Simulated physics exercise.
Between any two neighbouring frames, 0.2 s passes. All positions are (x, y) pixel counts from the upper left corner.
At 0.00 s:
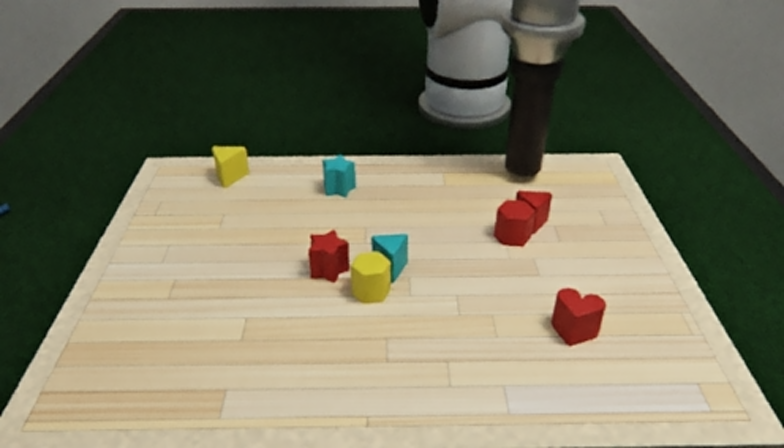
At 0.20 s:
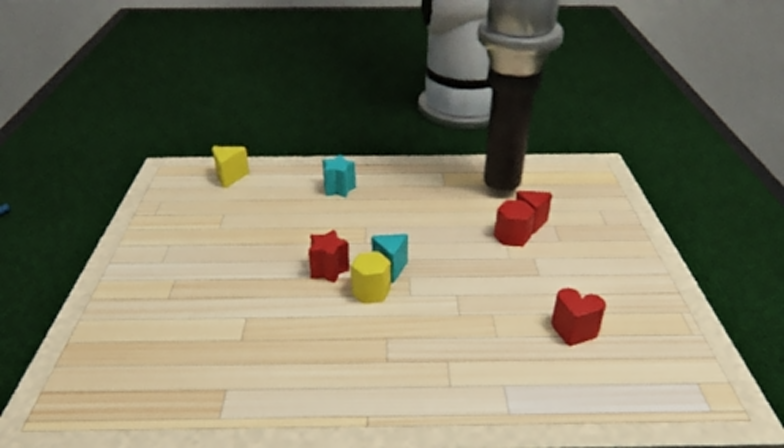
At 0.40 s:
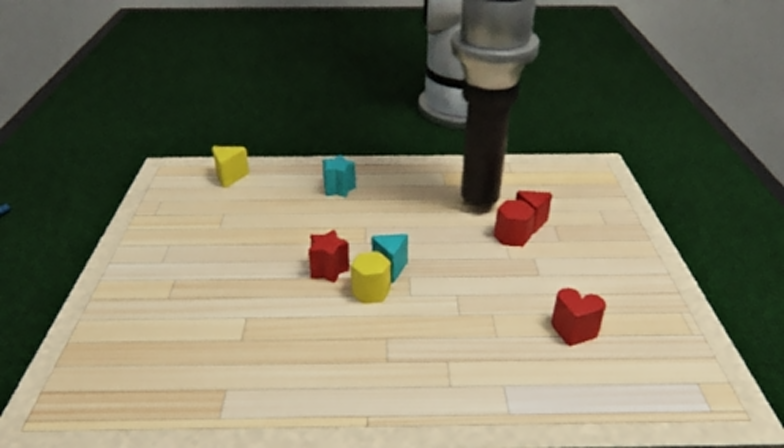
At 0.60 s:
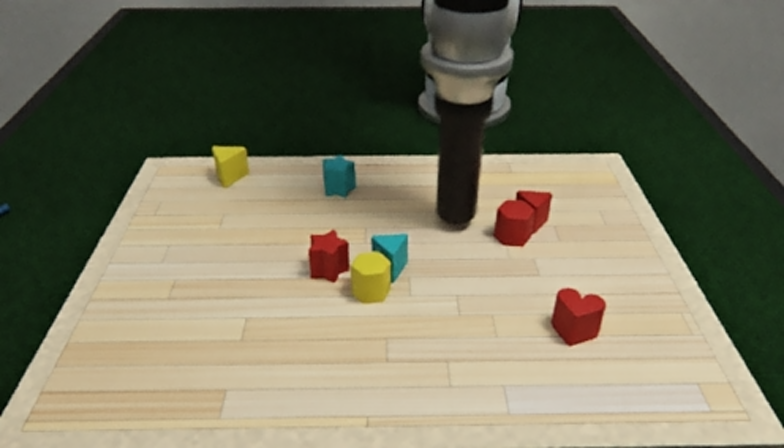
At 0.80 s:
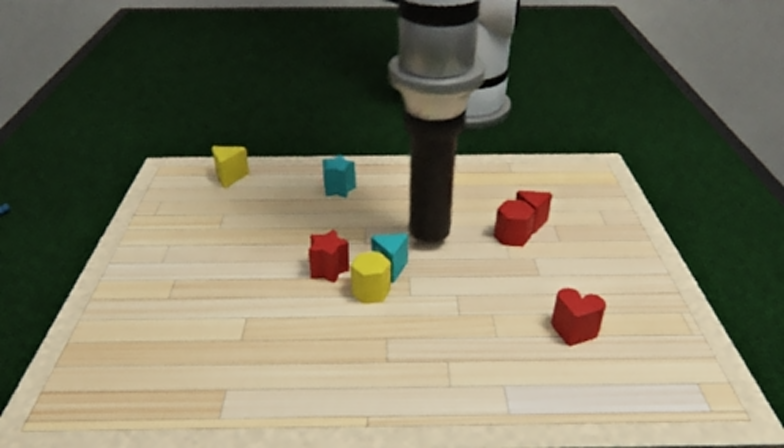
Robot arm with a dark rod moving left and forward across a wooden board, passing red, yellow and turquoise blocks that stay still.
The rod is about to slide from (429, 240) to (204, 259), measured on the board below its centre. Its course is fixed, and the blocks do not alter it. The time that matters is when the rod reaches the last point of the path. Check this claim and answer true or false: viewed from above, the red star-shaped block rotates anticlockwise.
The statement is correct.
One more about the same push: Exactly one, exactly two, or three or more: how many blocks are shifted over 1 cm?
Moved: Just one.
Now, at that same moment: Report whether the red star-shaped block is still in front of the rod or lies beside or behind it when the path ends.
It is no longer ahead.
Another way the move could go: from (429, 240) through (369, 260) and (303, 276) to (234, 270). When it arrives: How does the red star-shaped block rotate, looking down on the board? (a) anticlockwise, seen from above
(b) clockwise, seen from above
That would be a.
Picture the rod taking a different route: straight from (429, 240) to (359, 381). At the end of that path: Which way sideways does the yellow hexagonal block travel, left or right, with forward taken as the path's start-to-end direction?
The right.
On the path given first. One third of the way, rod at (355, 236); nothing pushed yet.
Two thirds of the way, rod at (279, 243); red star-shaped block at (312, 245), turned 70° anticlockwise.
At the end, rod at (202, 249); red star-shaped block at (312, 245), turned 70° anticlockwise; turquoise triangle not moved.
